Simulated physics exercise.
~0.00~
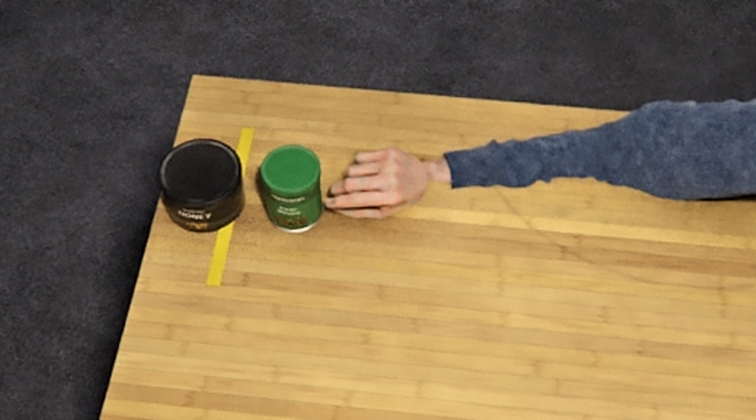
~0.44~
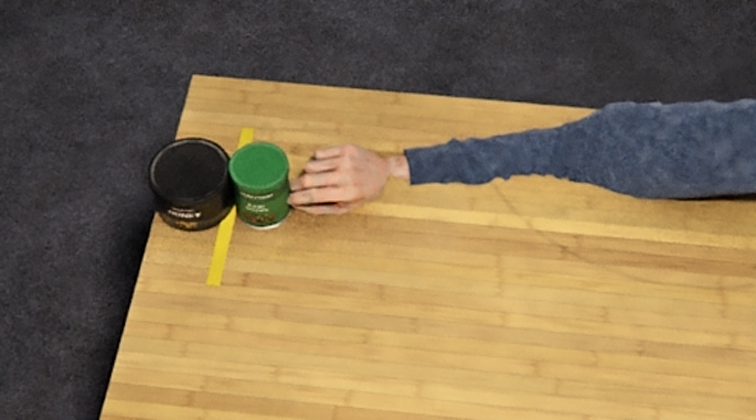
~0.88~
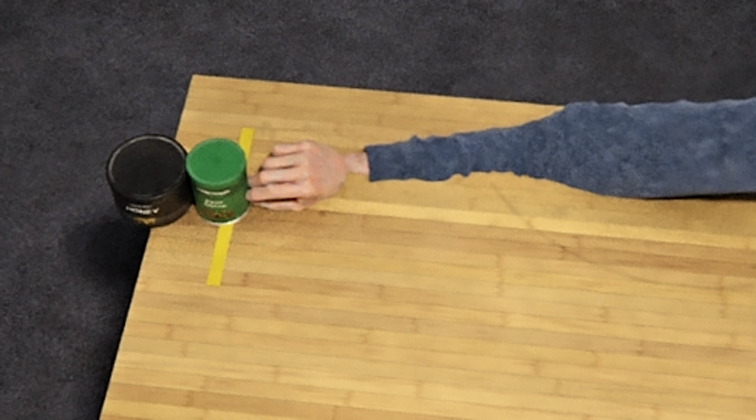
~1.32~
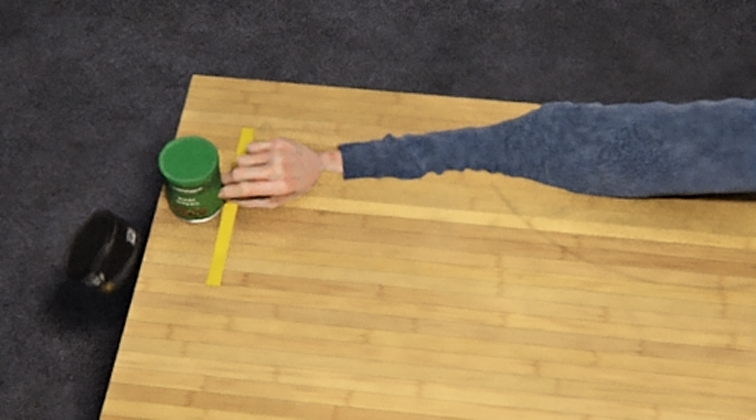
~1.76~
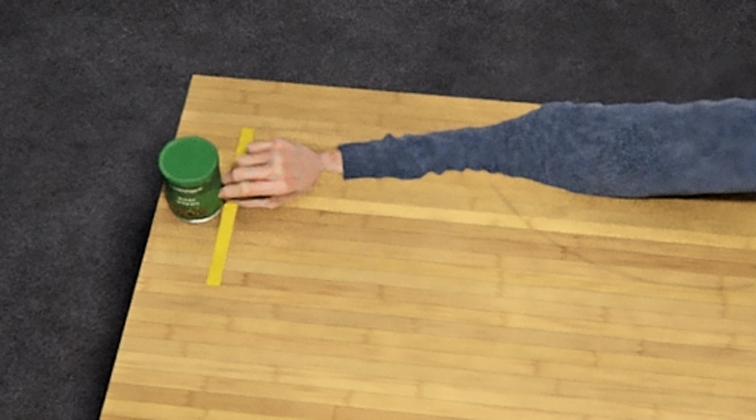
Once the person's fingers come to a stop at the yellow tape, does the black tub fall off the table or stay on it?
The black tub falls off the table. Pushed along by the green pot, it tips over the left edge and drops out of sight.
